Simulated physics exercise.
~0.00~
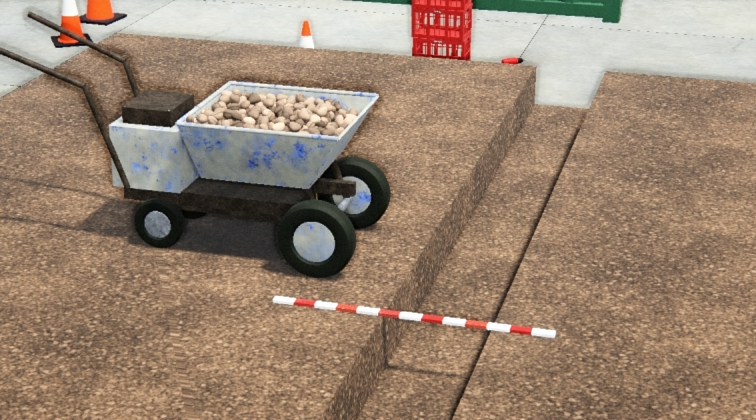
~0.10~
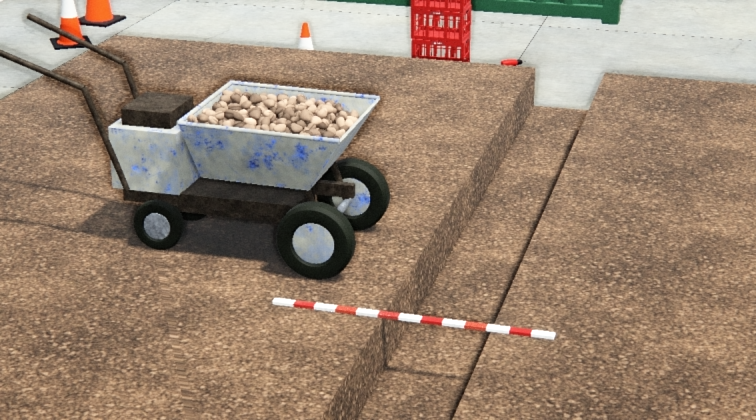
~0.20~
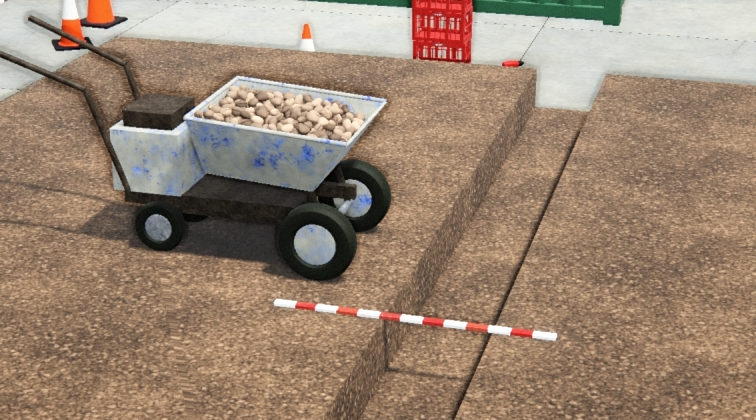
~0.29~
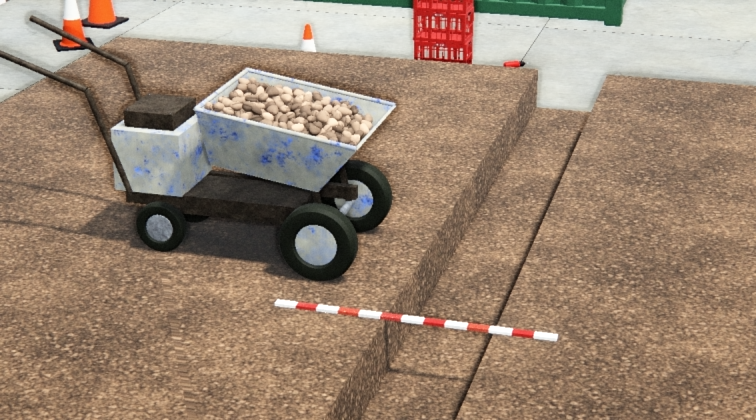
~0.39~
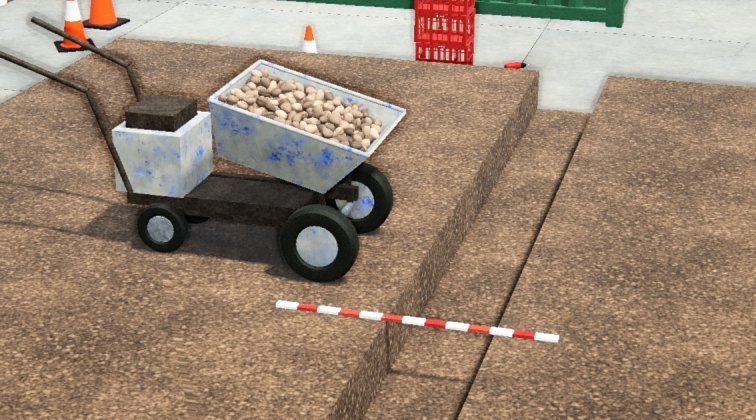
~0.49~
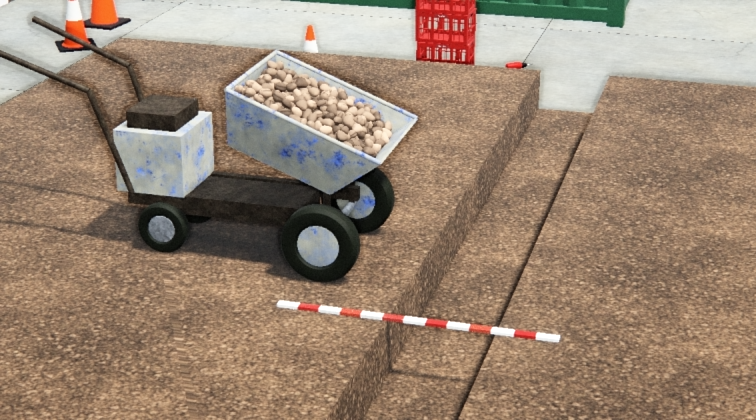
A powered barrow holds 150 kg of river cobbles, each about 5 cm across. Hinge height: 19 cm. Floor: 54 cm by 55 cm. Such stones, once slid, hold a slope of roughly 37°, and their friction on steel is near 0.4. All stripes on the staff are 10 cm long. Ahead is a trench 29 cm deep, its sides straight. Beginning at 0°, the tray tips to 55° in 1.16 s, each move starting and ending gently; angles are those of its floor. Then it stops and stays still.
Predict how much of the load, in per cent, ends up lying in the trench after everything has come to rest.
Roughly 41 per cent of it.
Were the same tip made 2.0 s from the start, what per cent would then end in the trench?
40 per cent.
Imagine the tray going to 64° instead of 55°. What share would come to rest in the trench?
It comes out at about 70 percent.
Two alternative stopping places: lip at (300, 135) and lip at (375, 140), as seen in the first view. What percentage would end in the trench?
Estimates: 40 % then 30 %.
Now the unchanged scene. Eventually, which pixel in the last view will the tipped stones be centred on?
Look at roughly (481, 324).
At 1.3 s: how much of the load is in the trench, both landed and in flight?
Roughly 10% by that time.
After 0.9 s the floor is at 46°; 100 % in the tray; the foremost stones are at (411, 168).
After 1.3 s the floor is at 55°; 91 % in the tray, 9 % in the trench; the foremost stones are at (485, 300).
After 1.6 s the floor is at 55°; 70 % in the tray, 29 % in the trench; the foremost stones are at (527, 278).
After 3.6 s the floor is at 55°; 58 % in the tray, 41 % in the trench, 1 % past the trench; the foremost stones are at (554, 306).
